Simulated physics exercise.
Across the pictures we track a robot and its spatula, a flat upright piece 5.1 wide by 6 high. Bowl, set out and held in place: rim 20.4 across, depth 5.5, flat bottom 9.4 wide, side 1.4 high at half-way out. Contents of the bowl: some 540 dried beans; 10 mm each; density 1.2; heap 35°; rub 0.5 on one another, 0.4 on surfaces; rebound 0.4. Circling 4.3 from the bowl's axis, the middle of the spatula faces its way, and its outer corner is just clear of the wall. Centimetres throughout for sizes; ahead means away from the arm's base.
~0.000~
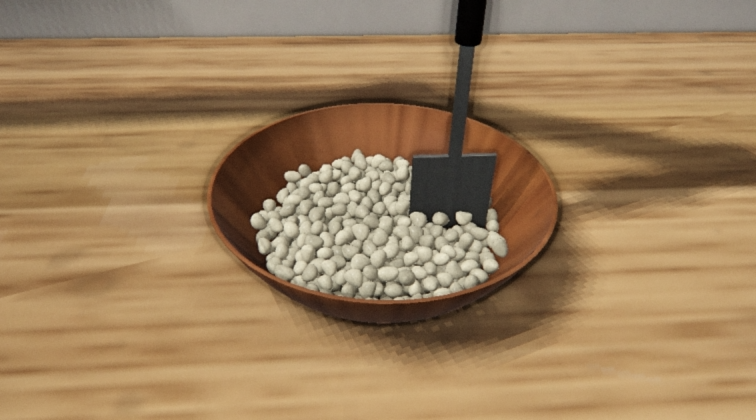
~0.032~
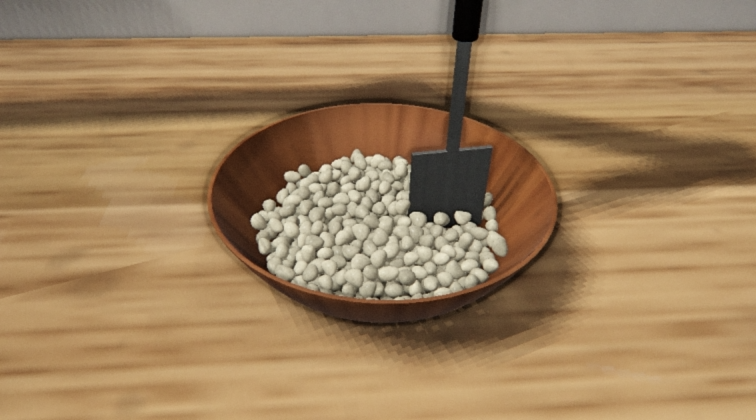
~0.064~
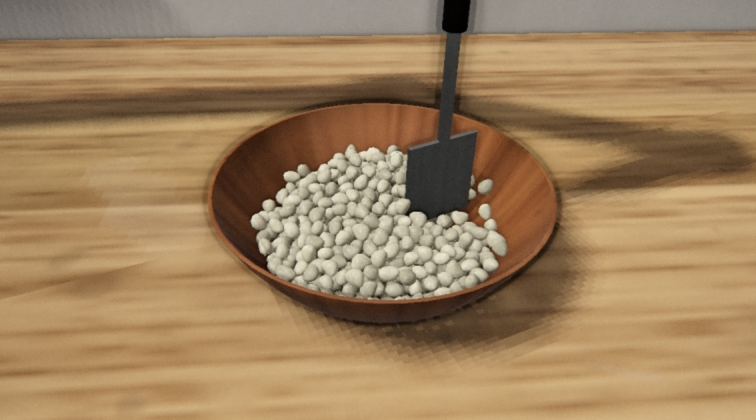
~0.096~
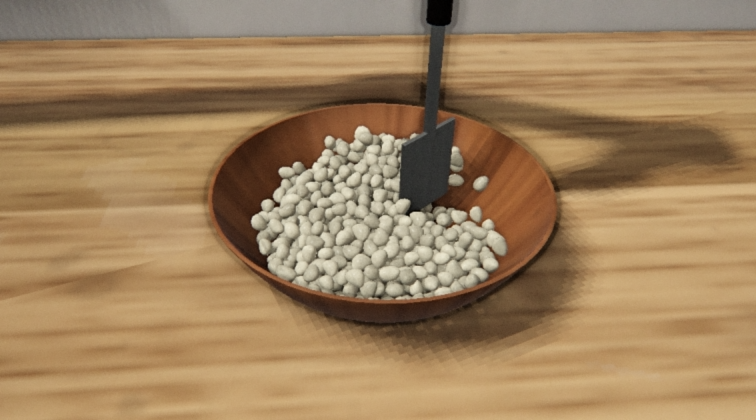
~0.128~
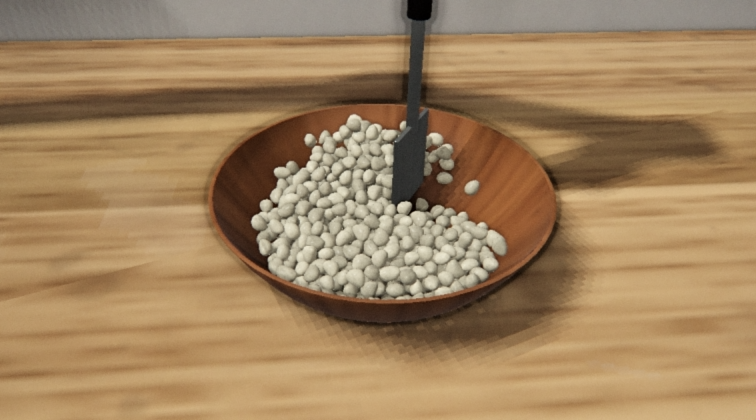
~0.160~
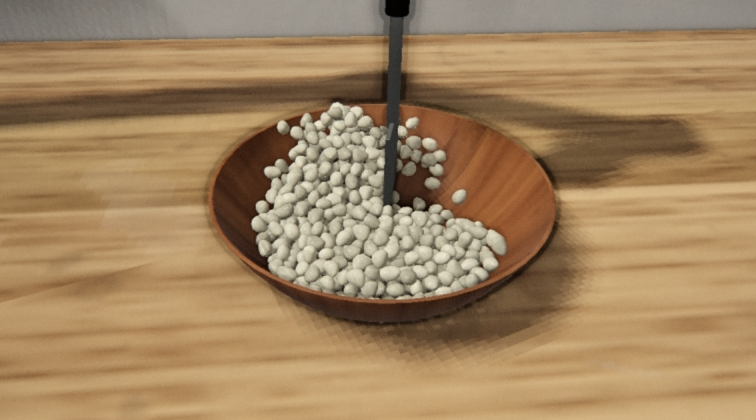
In a brown bowl, a dark spatula turns and sweeps left, pushing pale beans into a heap.
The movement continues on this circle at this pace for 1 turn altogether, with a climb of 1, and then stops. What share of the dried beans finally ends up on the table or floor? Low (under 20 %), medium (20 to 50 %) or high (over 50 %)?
Low - under 20 %.
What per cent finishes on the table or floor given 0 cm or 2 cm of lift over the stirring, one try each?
That gives about 10 per cent and 5 per cent, in order.
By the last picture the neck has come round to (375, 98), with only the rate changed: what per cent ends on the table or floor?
Some 15 per cent.
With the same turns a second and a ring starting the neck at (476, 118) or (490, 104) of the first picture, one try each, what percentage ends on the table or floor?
Close to 15 per cent for the first and close to 0 per cent for the second.
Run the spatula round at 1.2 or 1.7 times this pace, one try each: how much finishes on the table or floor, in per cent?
Roughly 15 and 30 per cent.
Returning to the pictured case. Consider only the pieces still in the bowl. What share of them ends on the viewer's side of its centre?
Close to 45 in a hundred.
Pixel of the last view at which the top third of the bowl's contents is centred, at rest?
The centre is near pixel (442, 199).
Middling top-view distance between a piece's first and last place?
7 cm.
After 0.36 s, 185° round, highest piece 8 above the table; 530 in the bowl, 7 on the table or floor, 5 in flight or on the tool.
After 0.57 s, 294° round, highest piece 8 above the table; 503 in the bowl, 30 on the table or floor, 9 in flight or on the tool.
After 0.87 s, 0° round, highest piece 6 above the table; 487 in the bowl, 54 on the table or floor, 1 in flight or on the tool.
After 1.57 s, 0° round, highest piece 5 above the table; 487 in the bowl, 55 on the table or floor.
In the end, 487 in the bowl, 55 on the table or floor. That is 10 % on the table or floor.
